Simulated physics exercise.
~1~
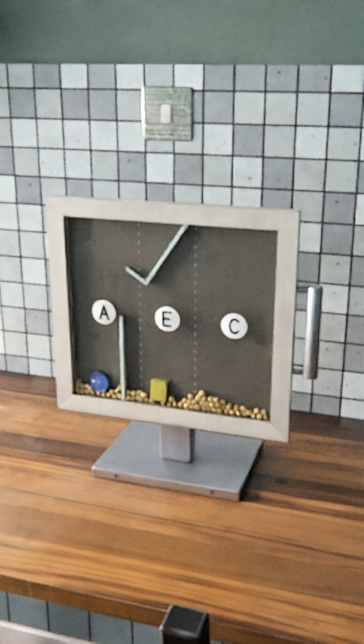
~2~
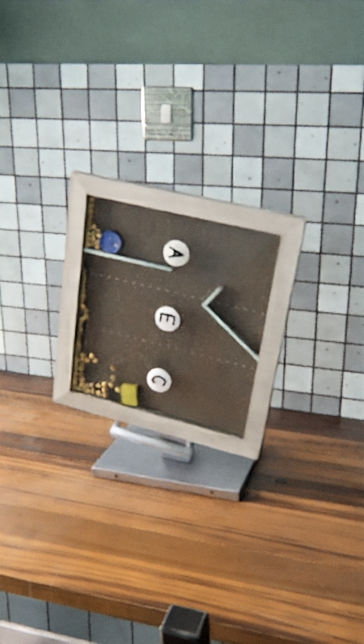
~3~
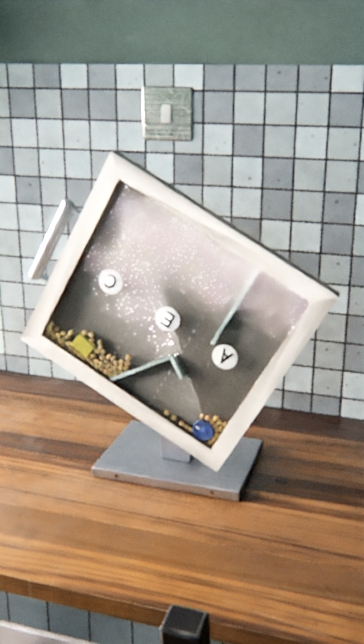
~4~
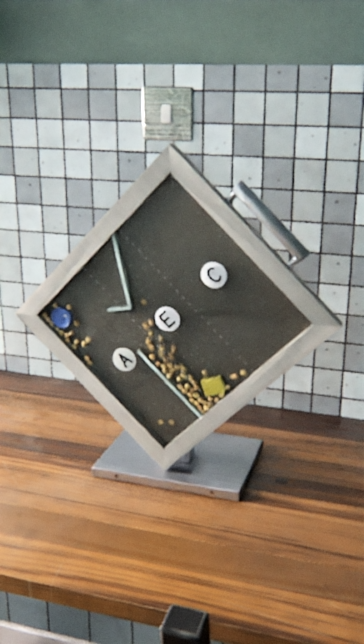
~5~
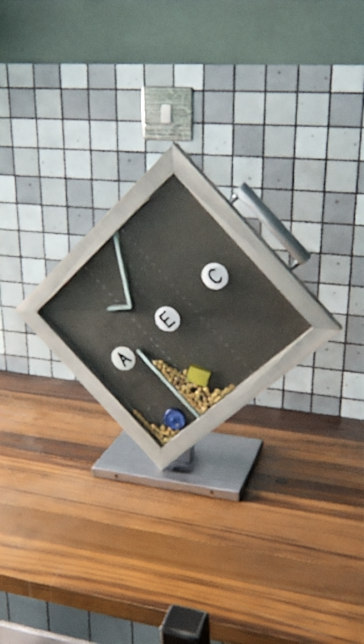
A shallow, pale-framed case on a grey stand starts nearly upright on a wooden counter, with beans, a blue disc and a yellow block along its bottom. It swings clockwise onto its side, leaving the disc on a ledge in strip A while the block drops into C. Turning on past upside down, it sends the disc to the low corner of A, and the block lies among beans in C. The case comes round to a diamond tilt, beans spilling down through the middle. Finally the disc slides into A's bottom corner, and the block rests on the beans in E.
